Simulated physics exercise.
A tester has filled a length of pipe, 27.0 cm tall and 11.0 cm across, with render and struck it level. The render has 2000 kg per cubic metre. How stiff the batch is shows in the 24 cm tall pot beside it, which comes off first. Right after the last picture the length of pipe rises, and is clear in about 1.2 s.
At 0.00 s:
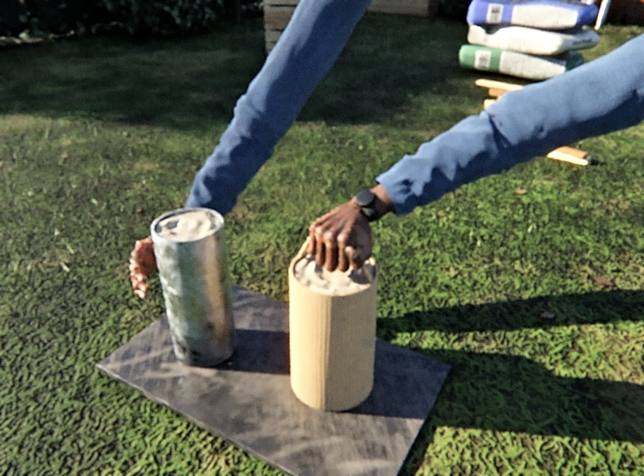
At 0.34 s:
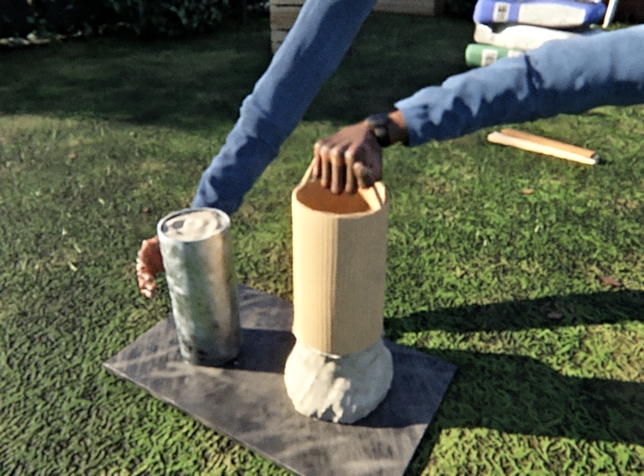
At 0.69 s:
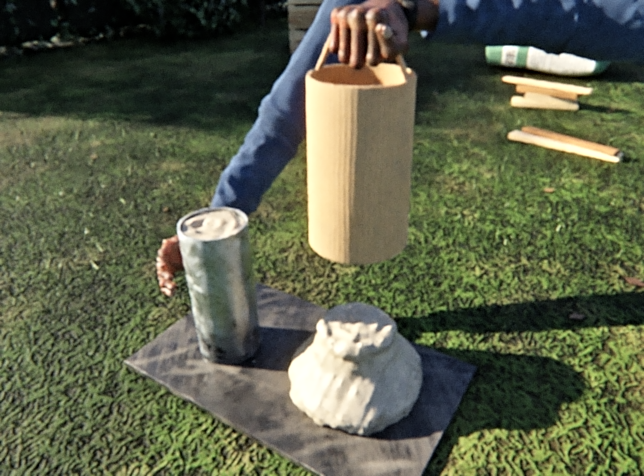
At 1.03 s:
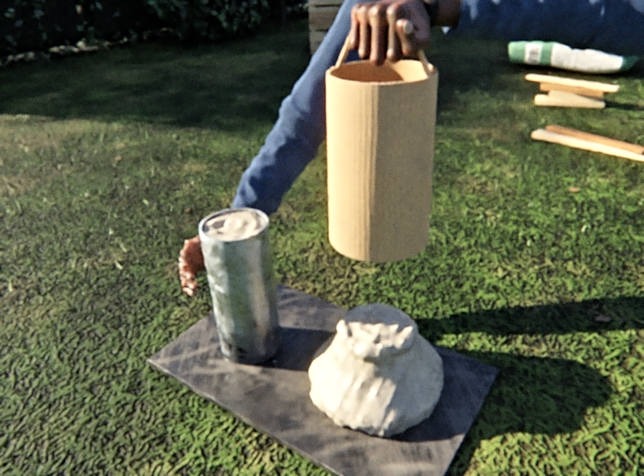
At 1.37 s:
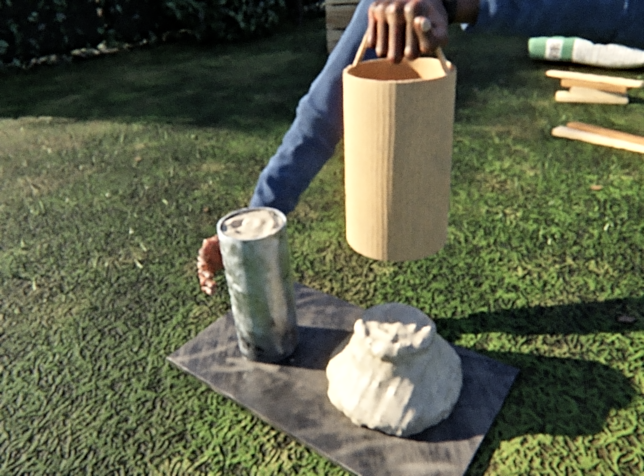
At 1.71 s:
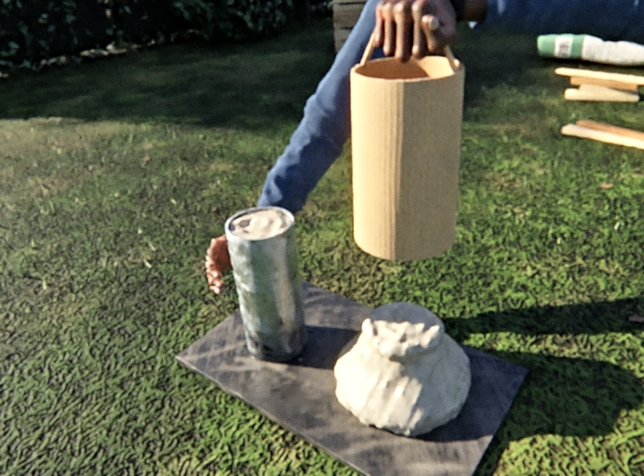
A hand lifts a tan cylinder off pale, wet material, which slumps into a squat mound.
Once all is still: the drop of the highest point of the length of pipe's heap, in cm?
About 13 cm.
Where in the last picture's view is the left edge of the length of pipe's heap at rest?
Near (226, 352).
After 2.0 s, the length of pipe is up 5.8 cm; the render has come down 0.7 cm to 26 cm and is 12 cm wide.
After 2.3 s, the length of pipe is up 16 cm; the render has come down 12 cm to 15 cm and is 20 cm wide.
After 2.6 s, the length of pipe is up 27 cm; the render has come down 13 cm to 14 cm and is 21 cm wide.
After 3.0 s, the length of pipe is clear; the render has come down 13 cm to 14 cm and is 21 cm wide.
After 3.6 s, at rest, the length of pipe is clear; the render has come down 13 cm to 14 cm and is 21 cm wide.
